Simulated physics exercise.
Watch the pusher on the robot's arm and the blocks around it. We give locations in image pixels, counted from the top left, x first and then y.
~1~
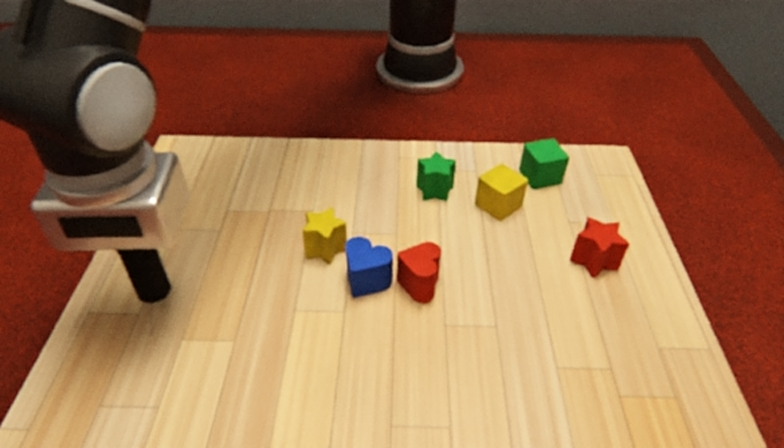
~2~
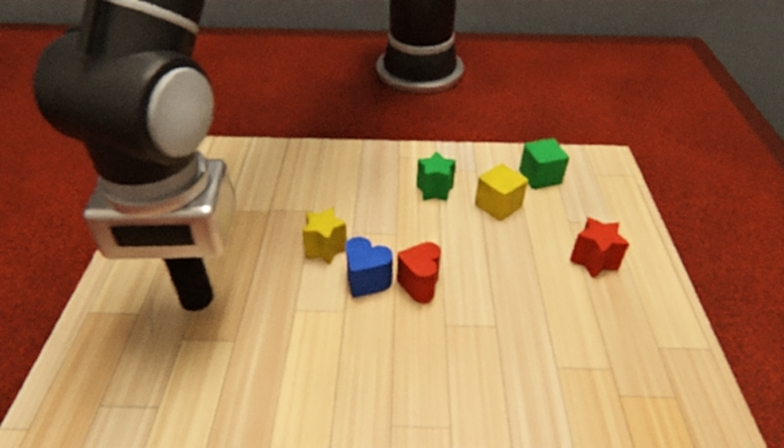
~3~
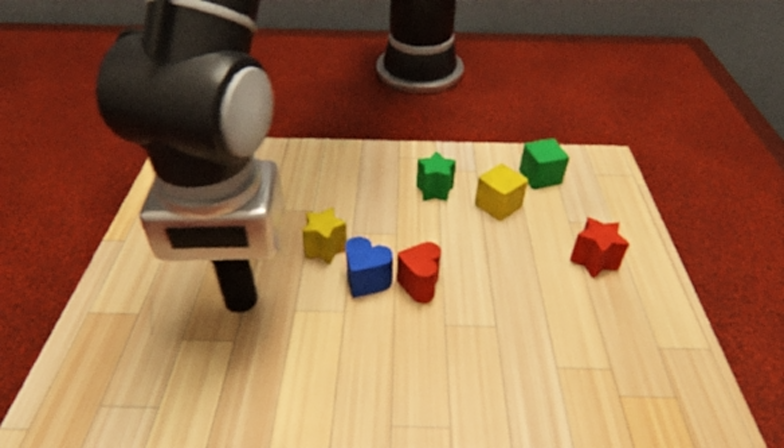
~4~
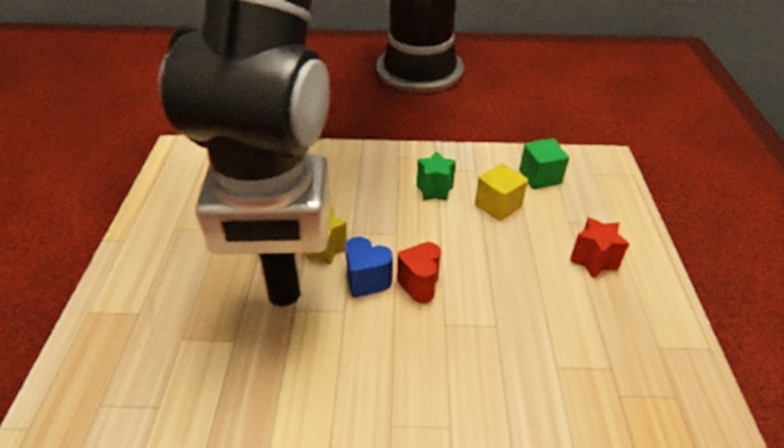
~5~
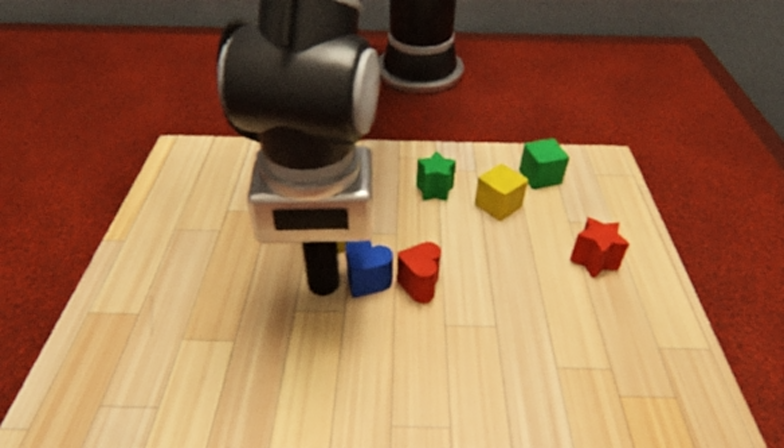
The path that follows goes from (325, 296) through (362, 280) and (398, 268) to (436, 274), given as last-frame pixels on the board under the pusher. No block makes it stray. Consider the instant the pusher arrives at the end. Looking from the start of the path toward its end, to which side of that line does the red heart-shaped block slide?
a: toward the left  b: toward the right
The correct letter is b.
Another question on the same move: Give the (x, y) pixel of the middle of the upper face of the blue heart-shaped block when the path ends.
The answer is (438, 221).
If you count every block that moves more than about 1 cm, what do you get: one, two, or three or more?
The way I see it, the answer is two.
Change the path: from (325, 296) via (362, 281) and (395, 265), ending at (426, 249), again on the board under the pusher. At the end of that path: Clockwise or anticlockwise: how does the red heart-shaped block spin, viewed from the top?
It spins with the clock.
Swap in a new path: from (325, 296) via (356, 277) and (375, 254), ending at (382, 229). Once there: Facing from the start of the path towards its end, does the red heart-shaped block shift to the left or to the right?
It moves off to the right.
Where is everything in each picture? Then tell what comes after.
The first frame shows pusher tip at (155, 291); block tops, yellow star-shaped block at (323, 221); blue heart-shaped block at (366, 253); red heart-shaped block at (422, 257).
The second frame shows pusher at (197, 299); blocks unchanged.
The third frame shows pusher at (241, 300); blocks unchanged.
The fourth frame shows pusher at (285, 294); blocks unchanged.
The fifth frame shows pusher at (324, 284); yellow star-shaped block hidden; blue heart-shaped block at (366, 253); red heart-shaped block at (422, 257).
On the path given first. One third of the way, pusher at (362, 268); blue heart-shaped block at (392, 240); red heart-shaped block at (434, 255), turned 45° clockwise.
Two thirds of the way, pusher at (399, 256); blue heart-shaped block at (424, 225), turned 30° anticlockwise; red heart-shaped block at (439, 255), turned 70° clockwise.
At the end, pusher at (438, 261); yellow star-shaped block in place; blue heart-shaped block at (438, 221), turned 55° anticlockwise; red heart-shaped block at (466, 264), turned 90° clockwise.
